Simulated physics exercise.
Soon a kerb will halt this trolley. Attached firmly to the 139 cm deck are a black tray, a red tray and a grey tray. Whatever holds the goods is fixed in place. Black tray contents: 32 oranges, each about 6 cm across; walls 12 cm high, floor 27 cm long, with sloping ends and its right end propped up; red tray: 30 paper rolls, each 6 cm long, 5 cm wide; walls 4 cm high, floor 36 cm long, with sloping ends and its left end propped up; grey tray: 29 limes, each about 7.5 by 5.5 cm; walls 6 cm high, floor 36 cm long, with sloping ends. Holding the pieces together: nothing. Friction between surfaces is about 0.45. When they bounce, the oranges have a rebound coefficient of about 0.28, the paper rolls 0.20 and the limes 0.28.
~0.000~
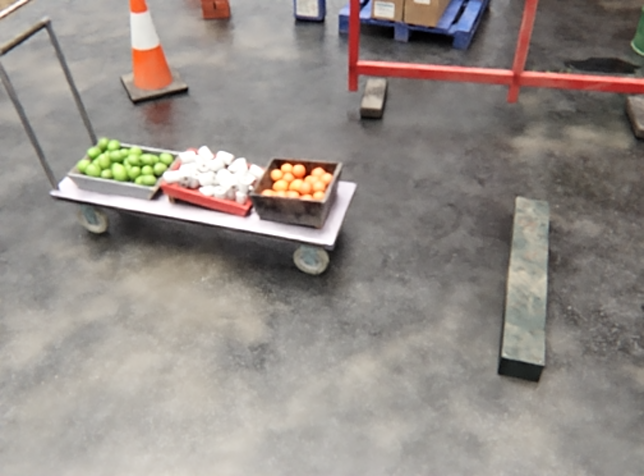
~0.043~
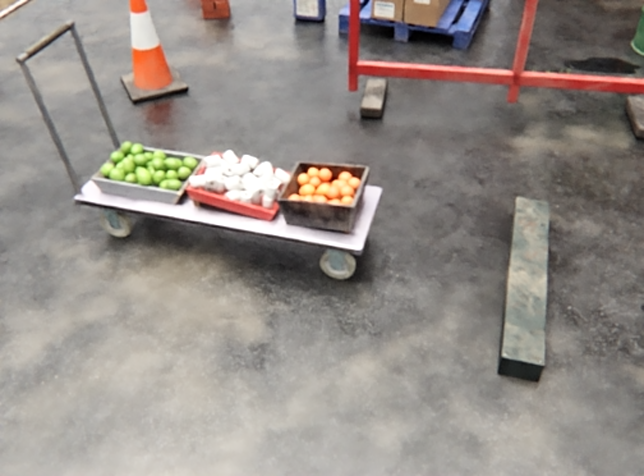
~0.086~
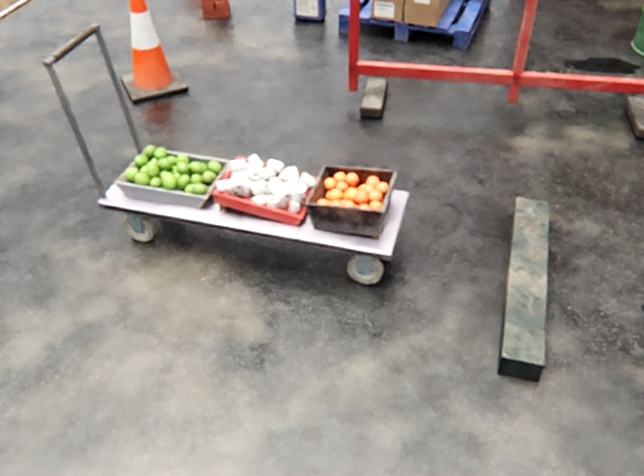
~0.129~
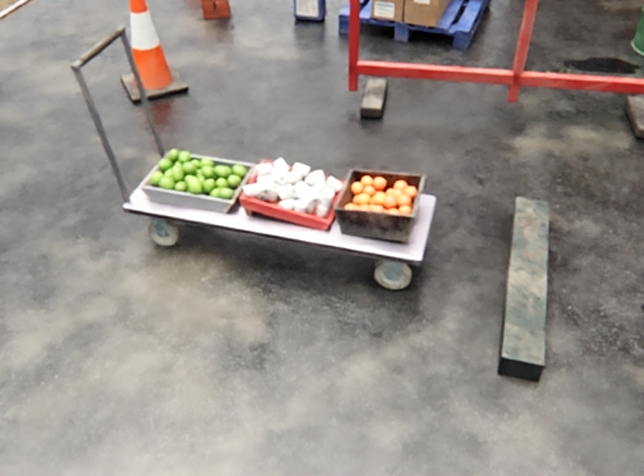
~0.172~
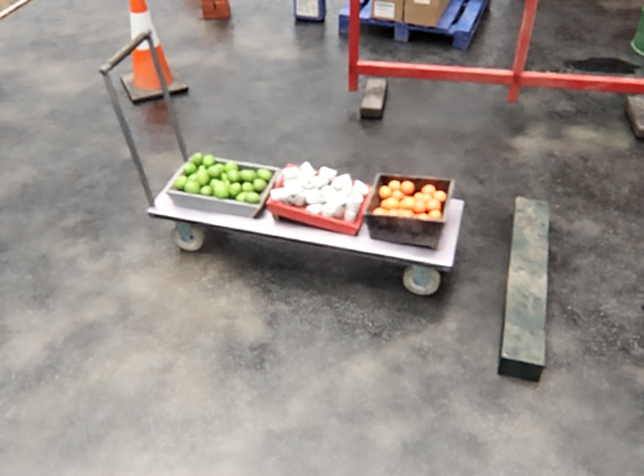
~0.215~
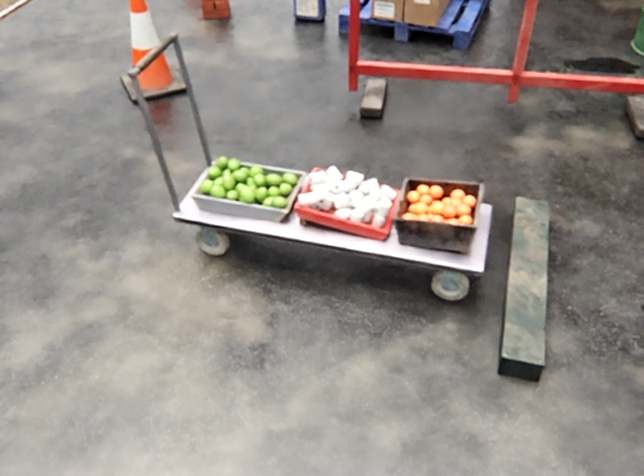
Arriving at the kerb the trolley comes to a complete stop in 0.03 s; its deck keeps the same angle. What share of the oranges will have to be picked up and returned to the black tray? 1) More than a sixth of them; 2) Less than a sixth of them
2.
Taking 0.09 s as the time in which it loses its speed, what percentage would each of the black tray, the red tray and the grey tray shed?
That way you'd get black tray at 0, red tray at 40, and grey tray at 30 percent.
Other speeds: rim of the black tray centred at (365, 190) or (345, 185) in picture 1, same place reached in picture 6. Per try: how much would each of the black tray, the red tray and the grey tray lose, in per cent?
Black tray: 0 / 0 percent; red tray: 10 / 30 percent; grey tray: 10 / 20 percent.
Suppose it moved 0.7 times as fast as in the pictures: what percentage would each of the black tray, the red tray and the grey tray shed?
Black tray 0, red tray 20, grey tray 20 per cent.
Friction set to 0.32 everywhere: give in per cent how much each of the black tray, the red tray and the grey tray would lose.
Black tray 0, red tray 30, grey tray 40 per cent.
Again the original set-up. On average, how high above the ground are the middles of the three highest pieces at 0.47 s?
Close to 56 cm up.
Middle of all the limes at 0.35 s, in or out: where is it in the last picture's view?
I'd say near (304, 188).
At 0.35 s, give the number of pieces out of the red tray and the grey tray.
Roughly - red tray: 1; grey tray: 2.
After 0.25 s, contact.
After 0.35 s, black tray 32 in, 0 out, red tray 29 in, 1 out and grey tray 27 in, 2 out.
After 0.47 s, black tray 32 in, 0 out, red tray 23 in, 7 out and grey tray 20 in, 9 out.
After 0.70 s, black tray 32 in, 0 out, red tray 21 in, 9 out and grey tray 19 in, 10 out.
When it is over (at 1.21 s), black tray 32 in, 0 out, red tray 21 in, 9 out and grey tray 19 in, 10 out. Asked share, 0 of 32, 0 per cent.
